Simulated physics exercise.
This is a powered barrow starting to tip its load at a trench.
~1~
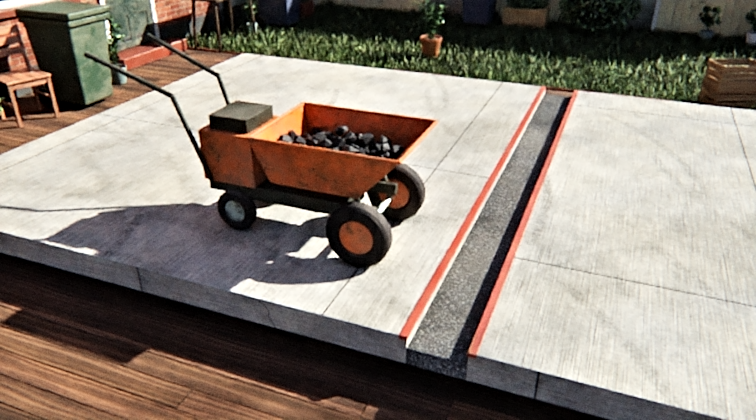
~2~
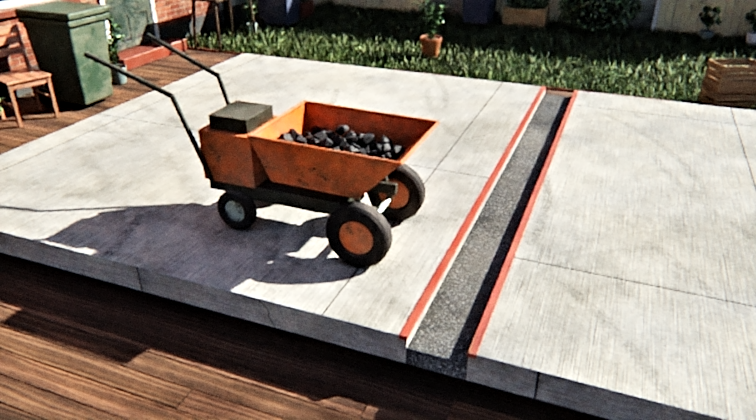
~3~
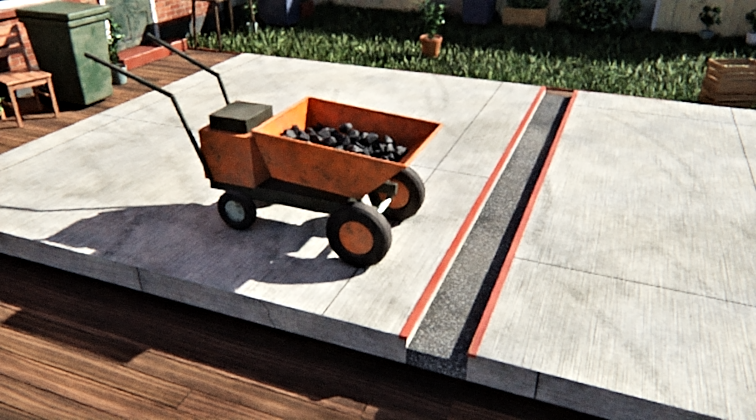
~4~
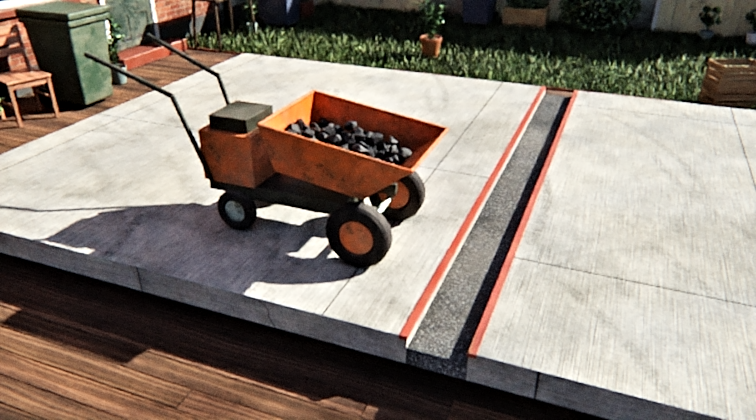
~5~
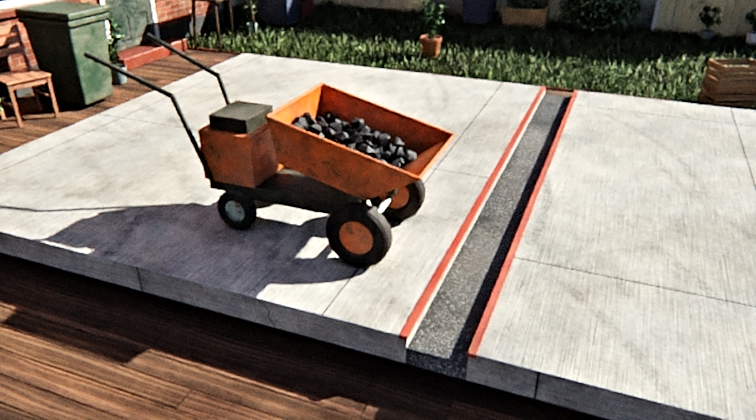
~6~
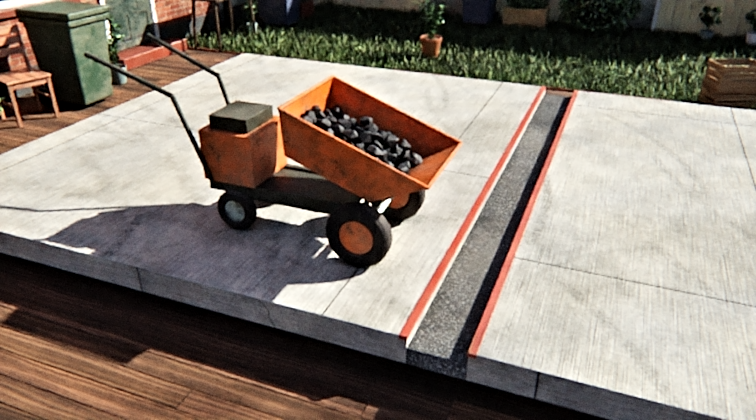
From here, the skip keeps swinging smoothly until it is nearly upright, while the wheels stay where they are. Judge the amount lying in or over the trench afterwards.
Lying there is the larger part.
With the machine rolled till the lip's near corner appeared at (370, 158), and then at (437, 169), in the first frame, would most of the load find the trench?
Respectively: The bigger portion, a smaller portion.
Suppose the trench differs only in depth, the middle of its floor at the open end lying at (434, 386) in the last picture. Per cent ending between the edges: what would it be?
The share would be around 90 per cent.
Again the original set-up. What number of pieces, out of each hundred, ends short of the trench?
Estimate: Around 0 per cent.
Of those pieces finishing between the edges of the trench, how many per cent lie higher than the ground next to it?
Roughly 45 percent.
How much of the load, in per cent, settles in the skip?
It comes out at some 20 in a hundred.
Shortly afterwards, skip tipped steeply; the whole lot in the skip.
Next, skip tipped right over; the bulk in the skip; near a quarter in or heaped over the trench; only a few beyond it; only a few falling.
Some moments later, skip tipped right over; near a quarter in the skip; near two thirds in or heaped over the trench; near a quarter beyond it.
In the end, skip tipped right over; near a quarter in the skip; near two thirds in or heaped over the trench; near a quarter beyond it.
